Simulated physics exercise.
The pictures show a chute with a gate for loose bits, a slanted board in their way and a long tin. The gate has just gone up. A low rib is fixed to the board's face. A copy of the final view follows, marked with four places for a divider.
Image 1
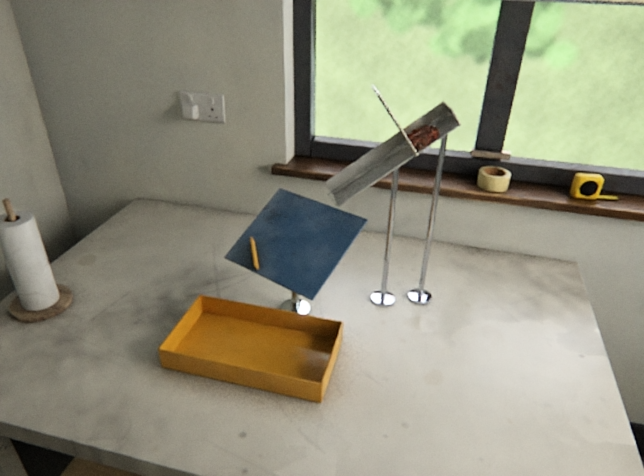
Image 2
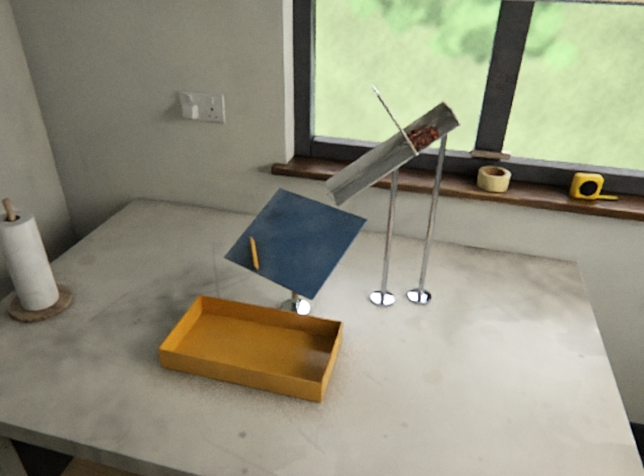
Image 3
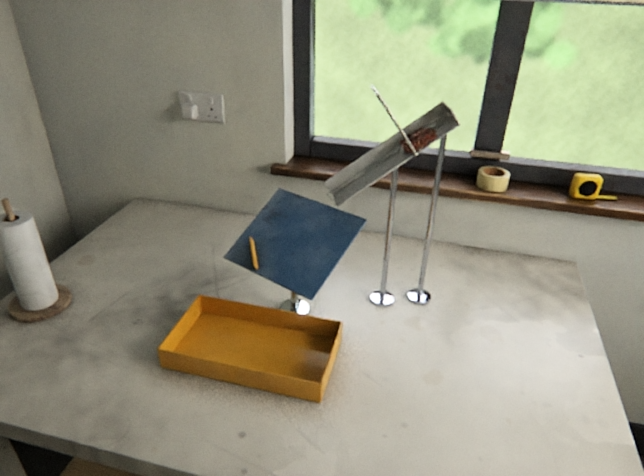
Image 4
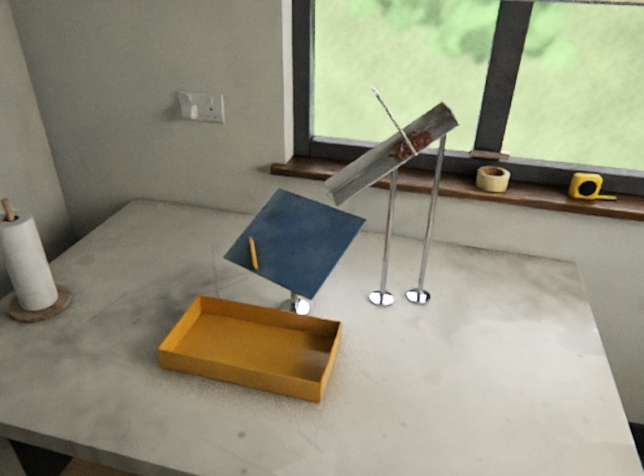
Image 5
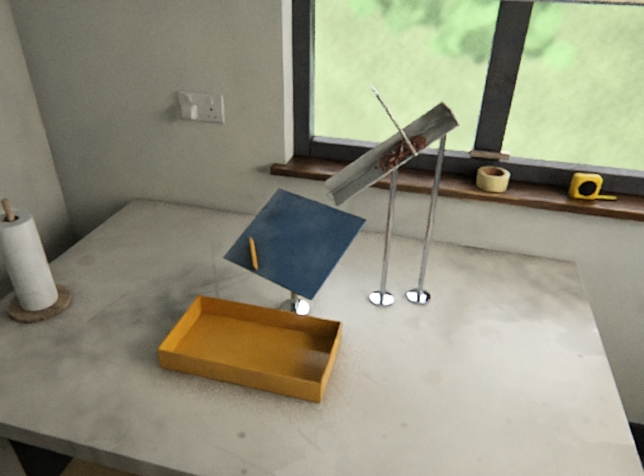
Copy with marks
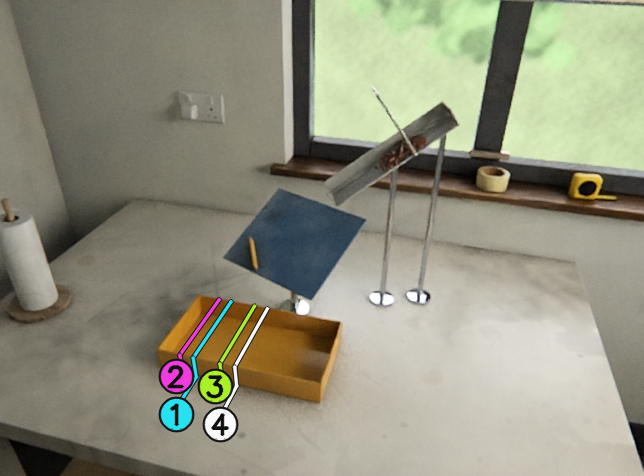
A pale stone worktop beside a dark-framed window is seen from slightly above, with a paper roll at the left and tape and a yellow tape measure on the wooden sill. An orange tin sits empty in front of a tilted blue board with a small yellow rib, below a sloping metallic chute on two thin stands. Reddish-brown bits slide a short way down the chute toward the lower left, while all else stays practically still.
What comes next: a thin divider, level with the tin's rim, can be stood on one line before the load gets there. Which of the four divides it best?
4.
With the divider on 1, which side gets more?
More lands on the right.
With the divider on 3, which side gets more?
Right.
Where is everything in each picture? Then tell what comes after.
Load behind the gate at (422, 138), clay pellets; lip of the chute at (336, 201), sloping fairly steeply, in the first frame.
Middle of the board at (294, 238), tilted gently; middle of its low edge at (265, 277); of its high edge at (321, 202), in the second frame.
Front corners of the tin at (158, 349) and (321, 384), empty; front of the load at (407, 152), in the third frame.
Middle of the load at (414, 145); its front at (391, 156), about a quarter of the way to the lip; rib from (249, 237) to (254, 265), in the fourth frame.
Middle of the load at (404, 151); its front at (376, 167), about half of the way to the lip, in the fifth frame.
On the marked copy, line 1 crosses the front rim at (193, 357); line 2 crosses the front rim at (180, 354); line 3 crosses the front rim at (220, 362); line 4 crosses the front rim at (235, 366).
If 1 is chosen, of what is caught, a stray few on the left of the divider, nearly all on the right.
If 2 is chosen, of what is caught, a stray few on the left of the divider, nearly all on the right.
If 3 is chosen, of what is caught, a small part on the left of the divider, most on the right.
If 4 is chosen, of what is caught, about half on the left of the divider, about half on the right.
